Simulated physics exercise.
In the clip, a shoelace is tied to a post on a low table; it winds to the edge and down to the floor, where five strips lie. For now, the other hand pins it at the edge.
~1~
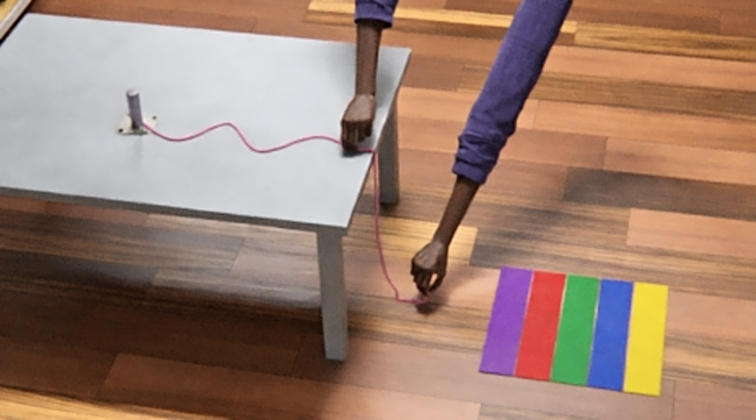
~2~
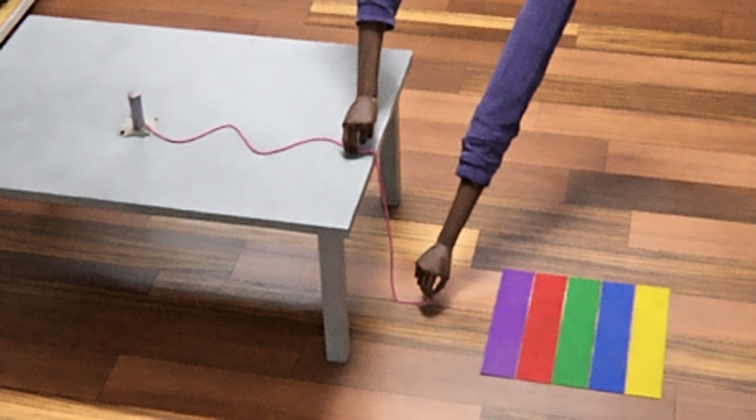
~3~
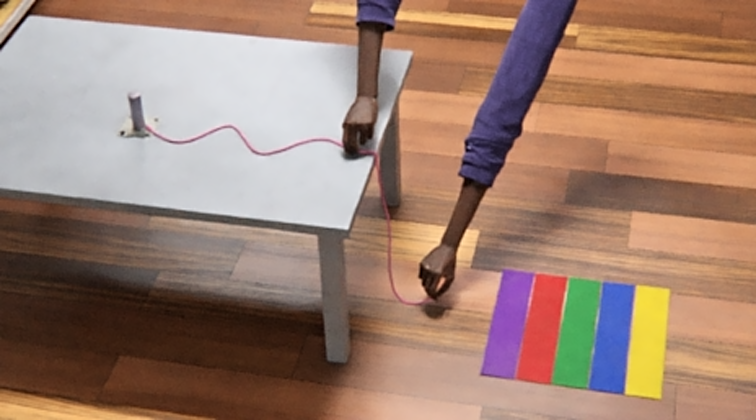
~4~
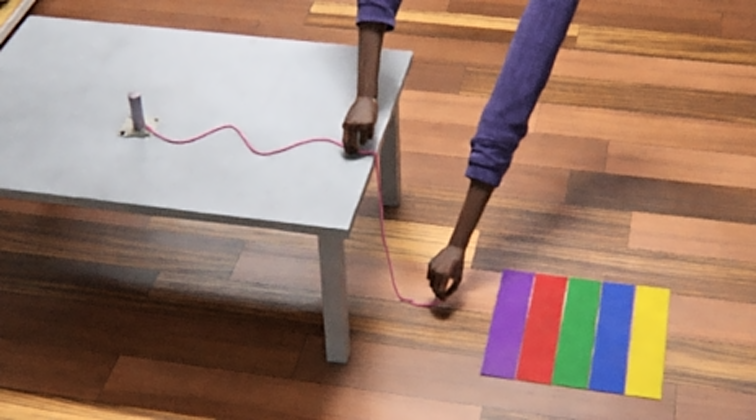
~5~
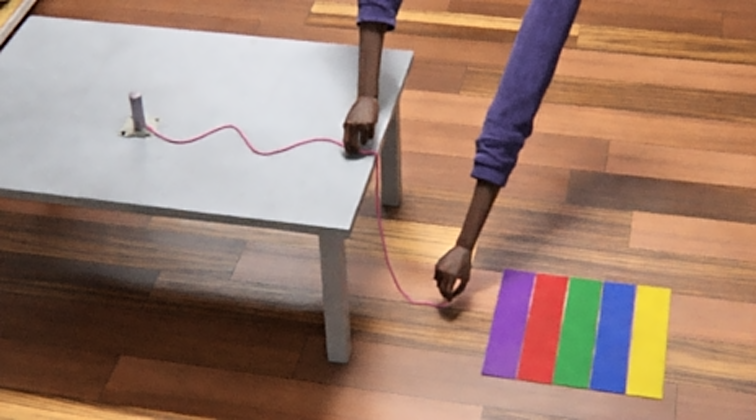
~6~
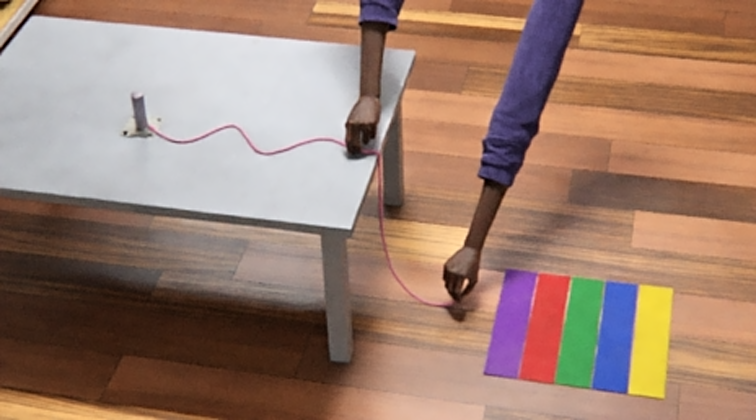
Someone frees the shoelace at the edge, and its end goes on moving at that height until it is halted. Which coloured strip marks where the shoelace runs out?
Blue.
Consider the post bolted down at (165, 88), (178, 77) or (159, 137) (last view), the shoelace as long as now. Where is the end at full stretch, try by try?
Near (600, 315); near (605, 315); near (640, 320).
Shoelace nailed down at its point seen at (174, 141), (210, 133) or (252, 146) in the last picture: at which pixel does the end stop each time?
Pixel spots, one per try: About (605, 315), (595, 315), (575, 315).
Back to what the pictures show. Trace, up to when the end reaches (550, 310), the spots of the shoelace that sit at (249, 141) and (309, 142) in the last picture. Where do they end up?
First at (278, 141), next at (351, 151).
Soon after, end near (550, 310); over red.
Then, end near (590, 315); over green.
At full stretch, end near (614, 318); over blue. It gets as far as the blue strip.
